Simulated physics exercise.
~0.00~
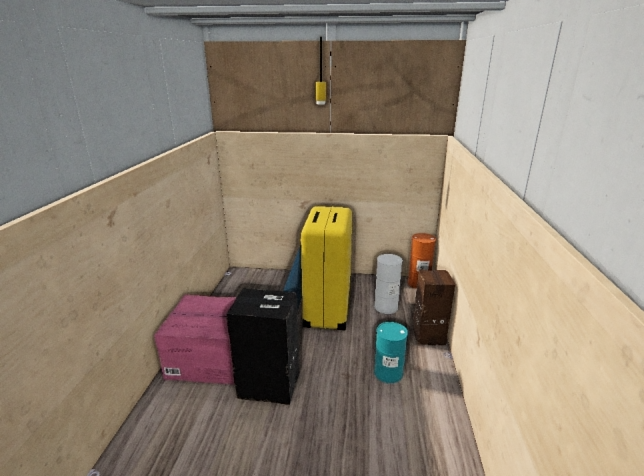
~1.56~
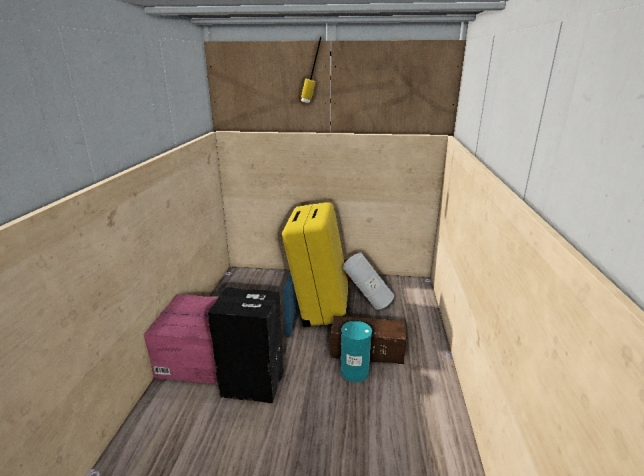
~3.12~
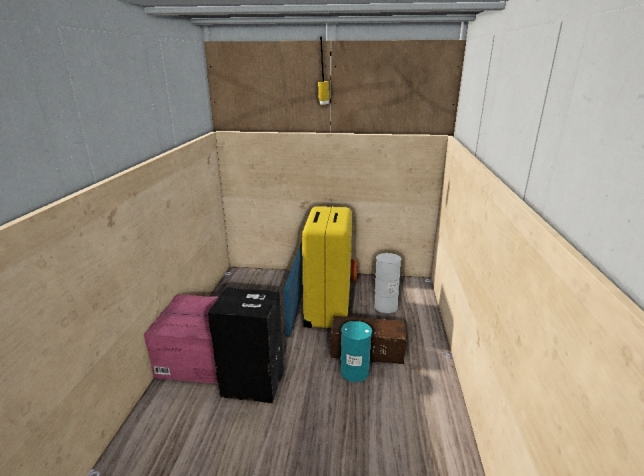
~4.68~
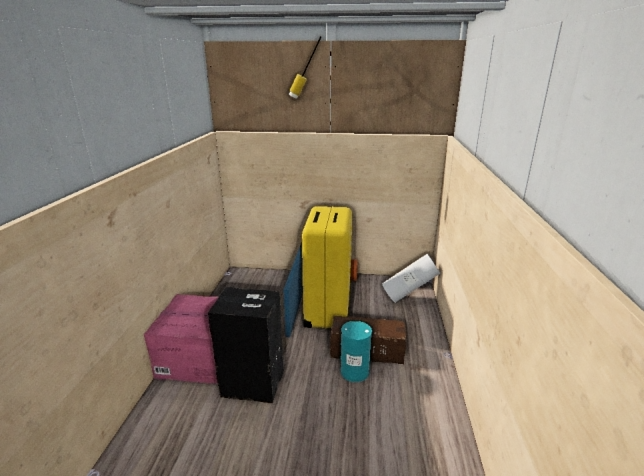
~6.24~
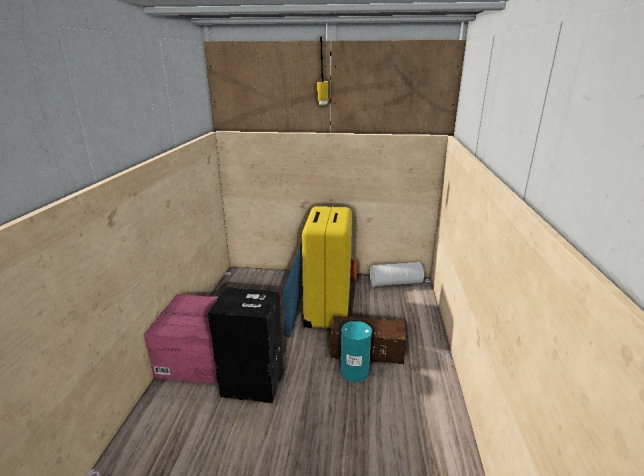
The brown box and orange canister topple leftward, then the white canister rocks and falls over.
